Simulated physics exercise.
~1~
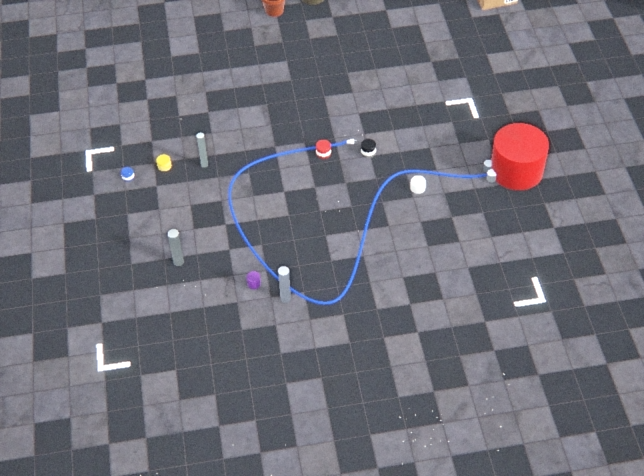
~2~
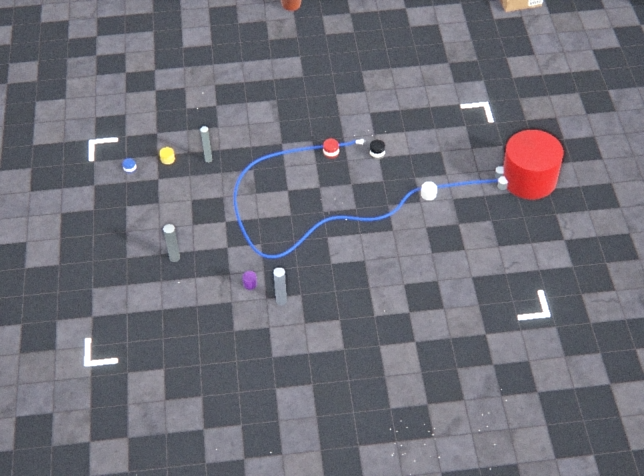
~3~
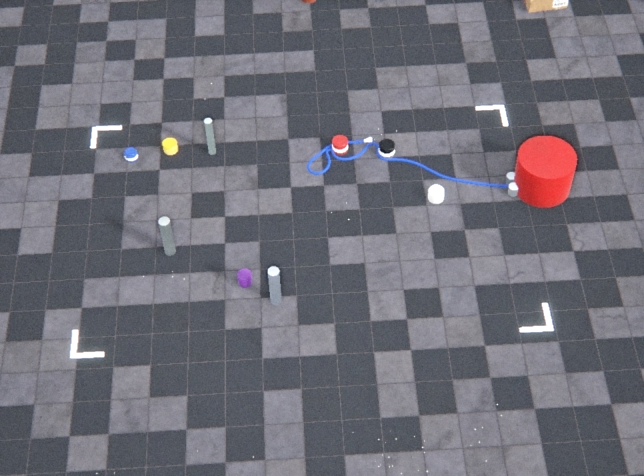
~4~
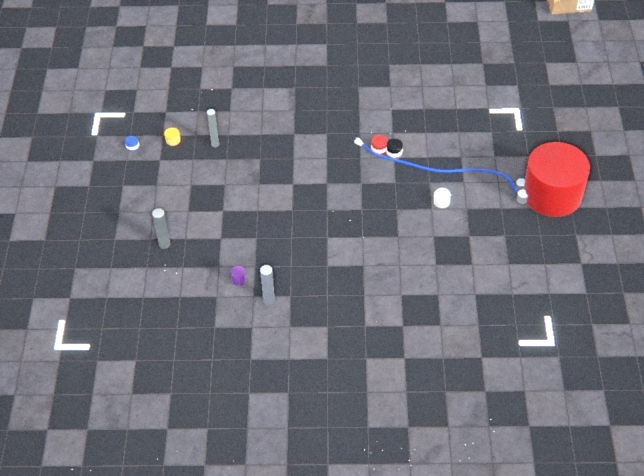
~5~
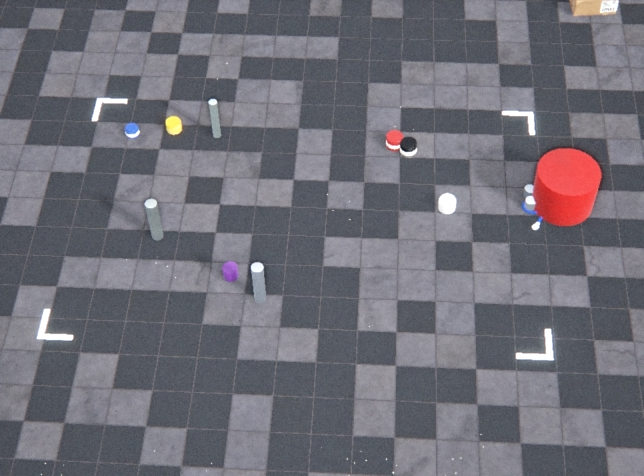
On the tiled floor, a blue lead retracts to the red cleaner, shifting red and black canisters.
